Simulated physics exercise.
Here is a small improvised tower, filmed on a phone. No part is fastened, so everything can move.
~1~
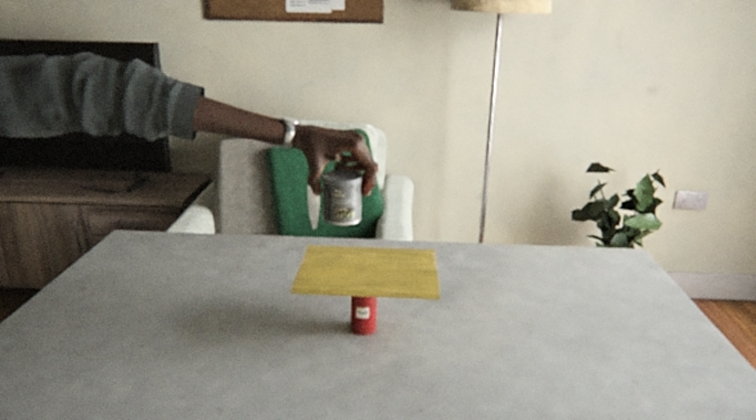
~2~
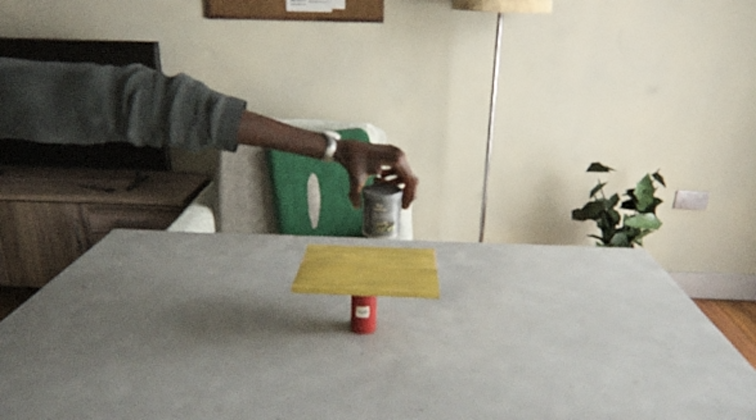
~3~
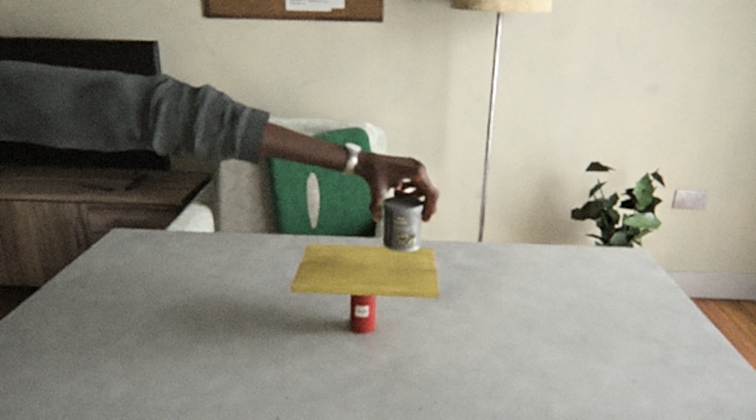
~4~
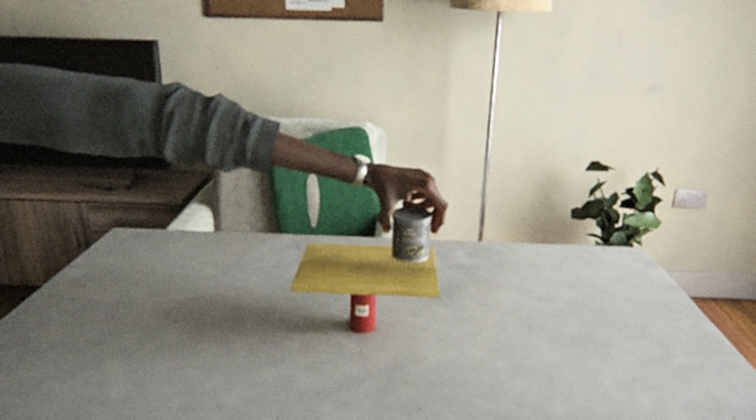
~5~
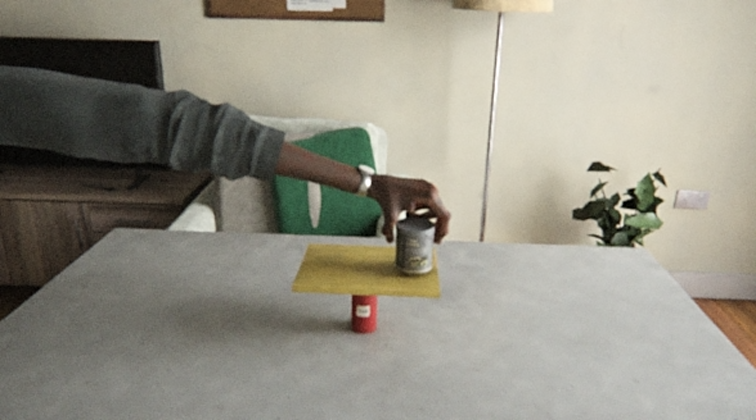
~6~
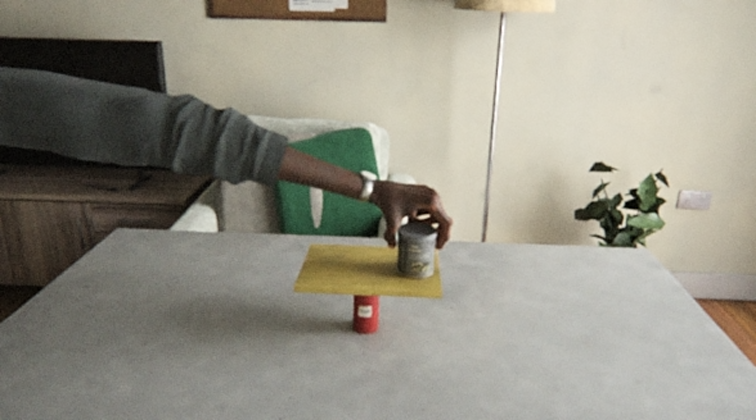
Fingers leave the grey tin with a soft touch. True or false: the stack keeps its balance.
False.
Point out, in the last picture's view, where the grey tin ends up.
It ends up close to (444, 321).
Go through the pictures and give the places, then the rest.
The first frame shows on its way; grey tin (342, 197); red shaker (364, 301).
The second frame shows on its way; grey tin (382, 211); red shaker (364, 301).
The third frame shows on its way; grey tin (402, 223); red shaker (363, 300).
The fourth frame shows on its way; grey tin (411, 235); red shaker (363, 299).
The fifth frame shows on its way; grey tin (414, 245); red shaker (364, 300).
The sixth frame shows in place under the hand; grey tin (416, 251); red shaker (366, 300).
Then, 0.50 s on from there, grey tin now fallen; yellow board turned 60° from how it was put.
Then, 0.70 s on from there, yellow board turned 69° from how it was put.
Then, 1.00 s on from there, yellow board now fallen; red shaker turned 68° from how it was put.
Then, 1.10 s on from there, red shaker on its side.
In the end, fallen, red shaker, yellow board and grey tin. At the end, from the last picture's camera, grey tin near (444, 321). The stack loses its balance.
